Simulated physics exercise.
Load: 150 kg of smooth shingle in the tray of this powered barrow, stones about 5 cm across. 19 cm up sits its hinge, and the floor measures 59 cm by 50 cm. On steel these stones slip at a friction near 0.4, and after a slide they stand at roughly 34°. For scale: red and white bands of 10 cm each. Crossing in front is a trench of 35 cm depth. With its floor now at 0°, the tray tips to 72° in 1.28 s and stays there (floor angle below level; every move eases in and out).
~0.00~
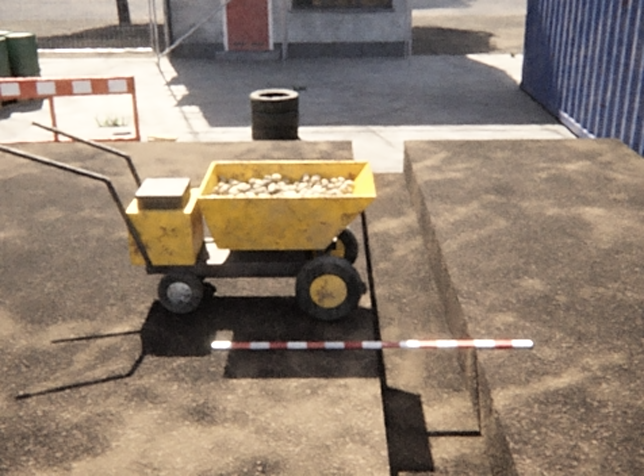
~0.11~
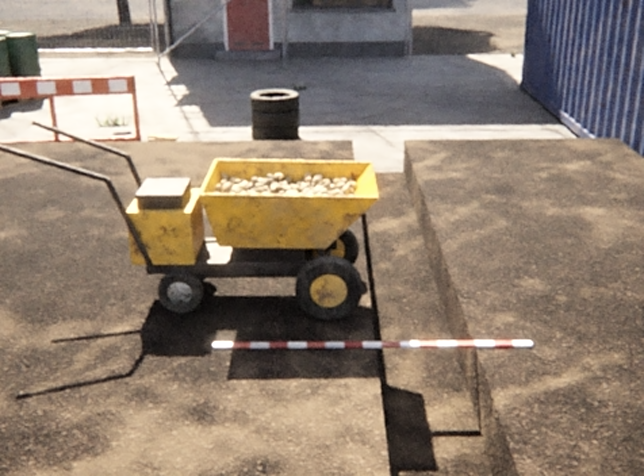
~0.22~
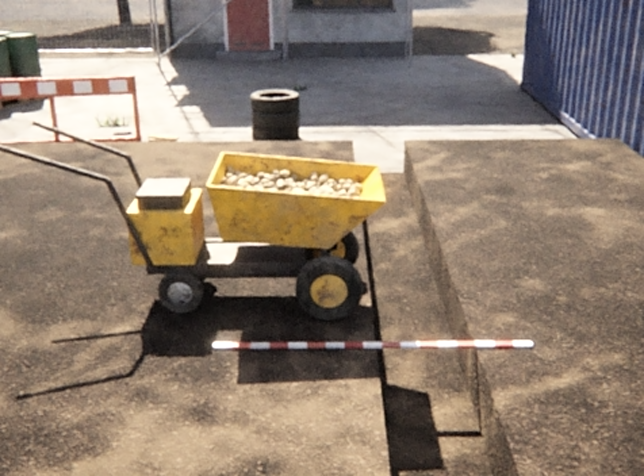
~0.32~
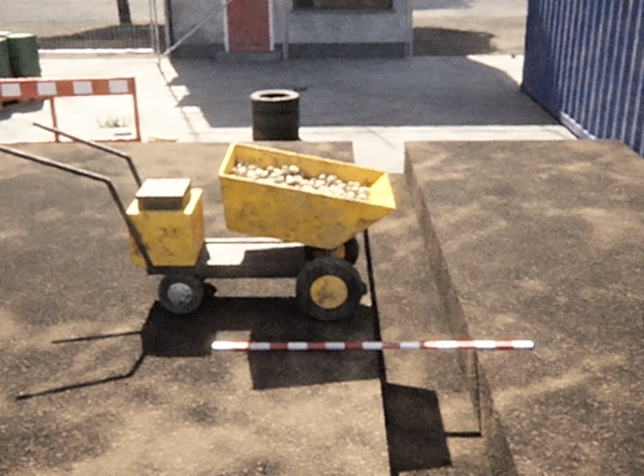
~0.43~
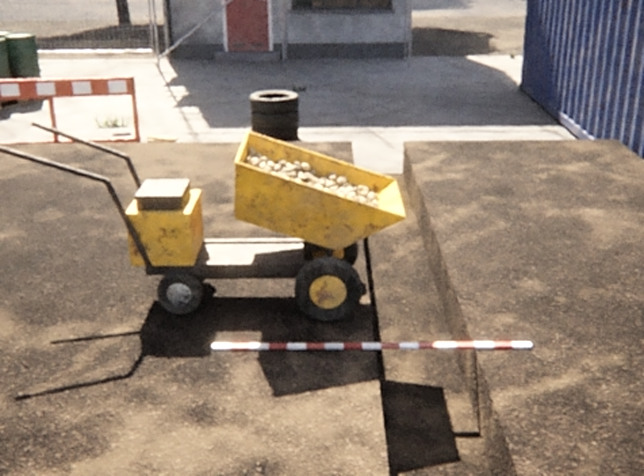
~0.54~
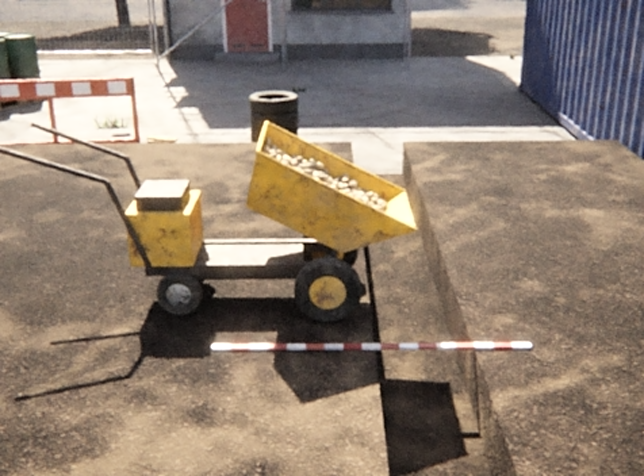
A yellow dumper's tray full of stones tilts steadily down to the right beside a trench.
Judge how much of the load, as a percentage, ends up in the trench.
Around 51 %.
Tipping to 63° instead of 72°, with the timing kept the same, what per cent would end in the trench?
It comes out at about 55 percent.
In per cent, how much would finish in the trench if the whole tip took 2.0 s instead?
Roughly 60% would finish there.
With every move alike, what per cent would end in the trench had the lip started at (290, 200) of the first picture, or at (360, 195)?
Around 100% for the first place and 75% for the second.
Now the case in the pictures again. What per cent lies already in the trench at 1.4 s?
About 25%.
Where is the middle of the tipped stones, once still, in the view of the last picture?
The middle should be near (451, 326).
After 1.0 s the floor is at 61°; 99 % in the tray, 1 % in the trench; the foremost stones are at (443, 266).
After 1.4 s the floor is at 72°; 45 % in the tray, 23 % in the trench, 32 % past the trench; the foremost stones are at (537, 290).
After 1.7 s the floor is at 72°; 13 % in the tray, 39 % in the trench, 49 % past the trench; the foremost stones are at (613, 287).
After 3.7 s the floor is at 72°; 0 % in the tray, 51 % in the trench, 49 % past the trench; the foremost stones are past the picture's edge.
